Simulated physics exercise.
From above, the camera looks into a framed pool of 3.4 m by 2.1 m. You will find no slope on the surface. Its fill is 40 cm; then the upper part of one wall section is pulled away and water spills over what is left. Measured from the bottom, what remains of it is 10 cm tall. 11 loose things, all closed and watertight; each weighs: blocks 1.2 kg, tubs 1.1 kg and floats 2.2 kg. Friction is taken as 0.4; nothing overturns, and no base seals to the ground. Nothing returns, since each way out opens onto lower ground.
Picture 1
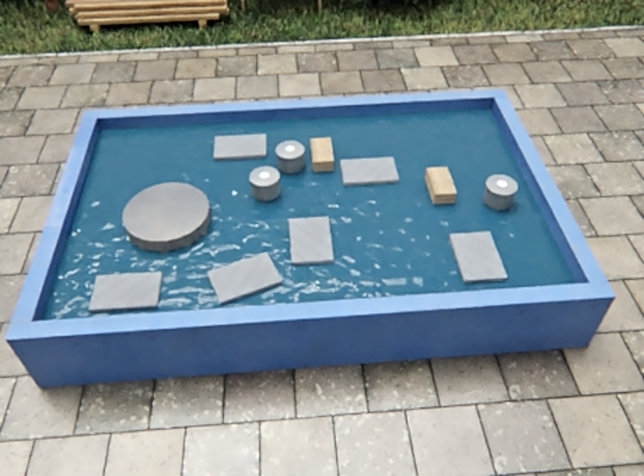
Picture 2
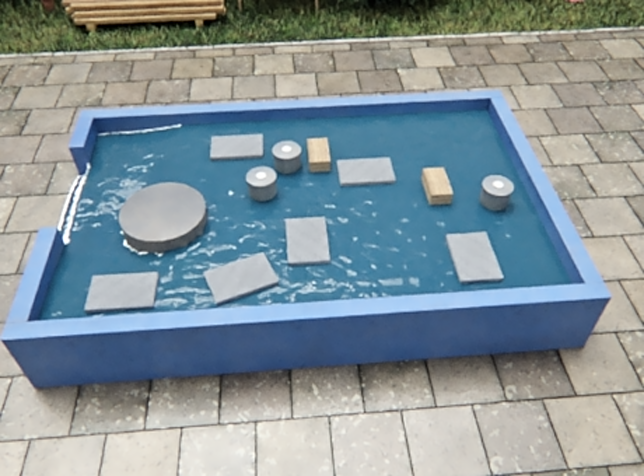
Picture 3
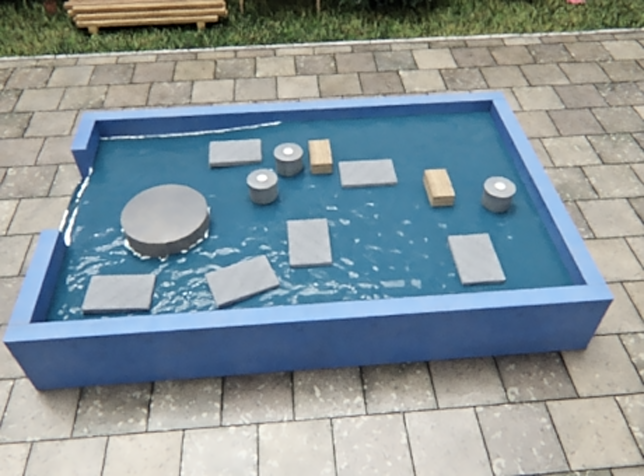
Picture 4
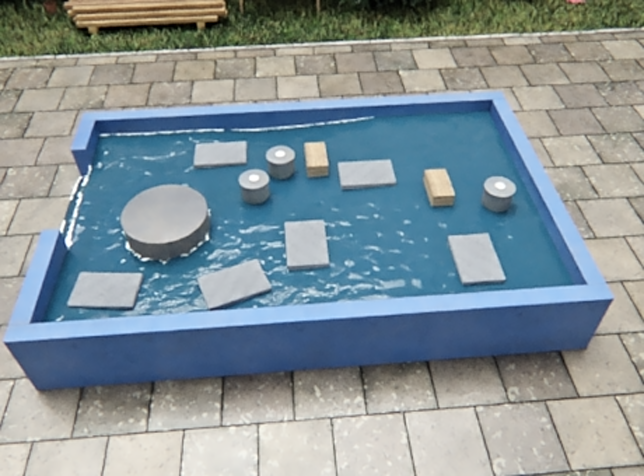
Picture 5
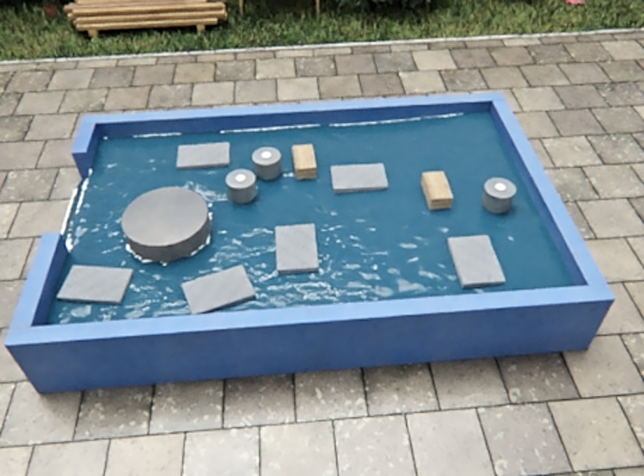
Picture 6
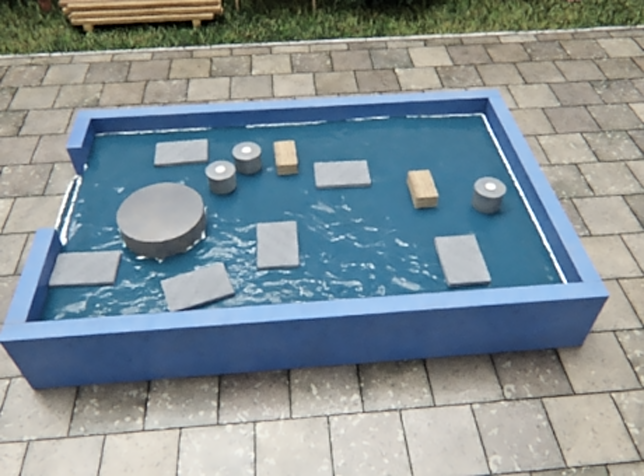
A blue-framed pool of water on a paved patio held floating gray slabs, tubs and wooden blocks; a gap opened in its left wall, and then most of the smaller pieces drifted left.
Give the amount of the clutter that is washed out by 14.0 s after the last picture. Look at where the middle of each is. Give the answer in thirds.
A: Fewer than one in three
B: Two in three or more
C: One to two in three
C.
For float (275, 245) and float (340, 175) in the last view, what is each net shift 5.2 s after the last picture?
60 cm; 80 cm.
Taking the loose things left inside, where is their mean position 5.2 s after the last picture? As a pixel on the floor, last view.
(260, 253).
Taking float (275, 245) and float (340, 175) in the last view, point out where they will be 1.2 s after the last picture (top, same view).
Somewhere about (247, 249) and (315, 177).
Then, 1.2 s after the last picture 0 of 11 are out; 11 afloat.
Then, 5.2 s after the last picture 3 of 11 are out; 8 afloat.
Then, 10.0 s after the last picture 4 of 11 are out; 7 afloat.
Then, 14.0 s after the last picture 5 of 11 are out; 6 afloat.
